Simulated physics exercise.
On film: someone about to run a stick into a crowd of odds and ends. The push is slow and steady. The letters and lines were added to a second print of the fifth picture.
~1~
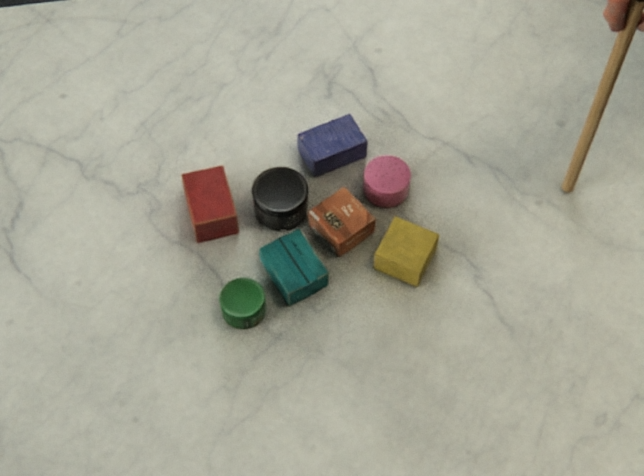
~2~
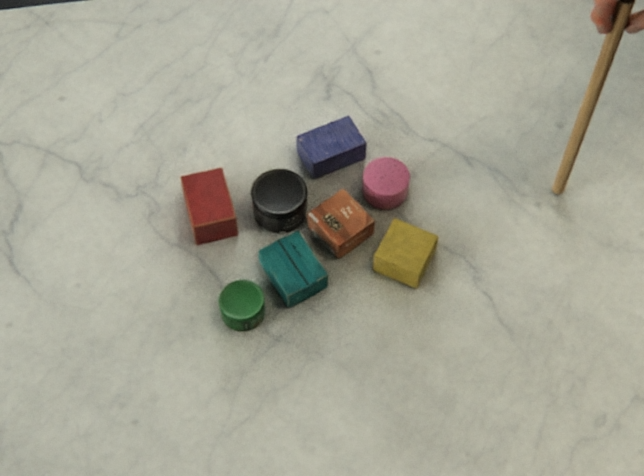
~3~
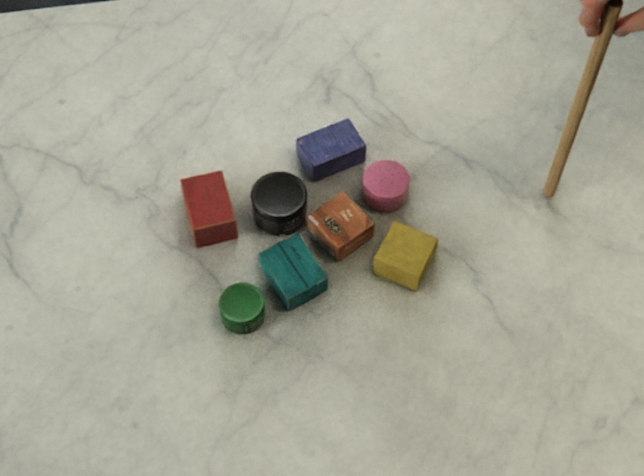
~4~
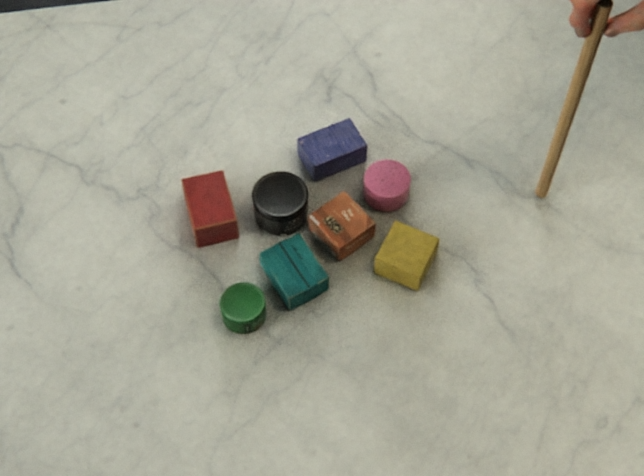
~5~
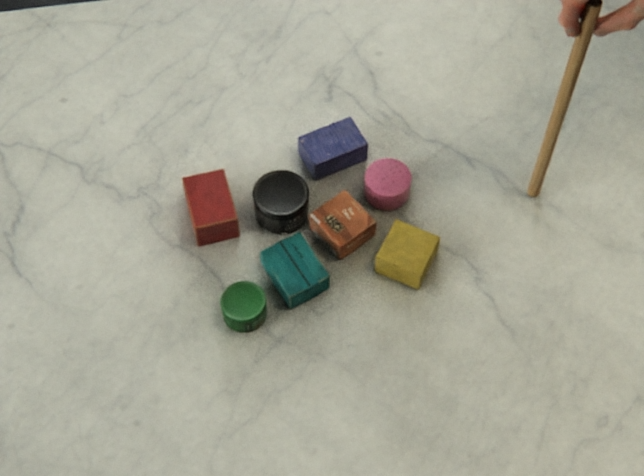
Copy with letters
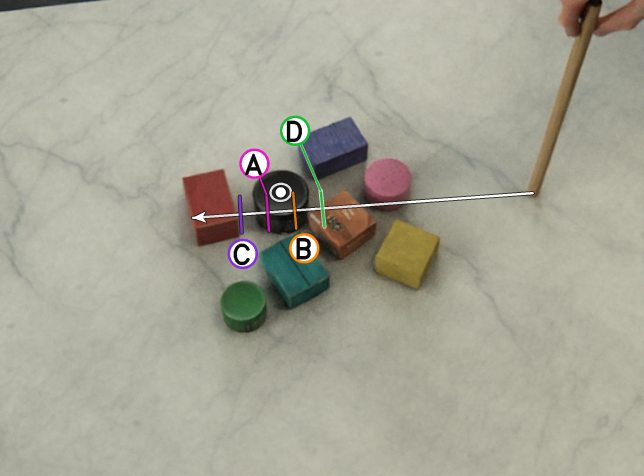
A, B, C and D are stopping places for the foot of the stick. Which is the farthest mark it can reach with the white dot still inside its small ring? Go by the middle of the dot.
Mark D.
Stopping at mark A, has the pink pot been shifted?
By then, yes.
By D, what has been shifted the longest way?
The pink pot has gone farthest.
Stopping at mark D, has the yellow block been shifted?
No.
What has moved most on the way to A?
It is the black tub.
On the copy, A at (268, 212); B at (295, 210); C at (241, 214); D at (323, 208); the arrow from (533, 193) to (193, 218); the white dot at (281, 192).
On D. First, foot of the stick (458, 200).
Then, foot of the stick (382, 205); pink pot (366, 176).
Finally, foot of the stick (323, 209); pink pot (360, 174); orange box (327, 230); the dot is still in its ring.
By contrast, A shifts the dotted thing to (233, 208); B shifts the dotted thing to (260, 204); C shifts the dotted thing to (205, 210).
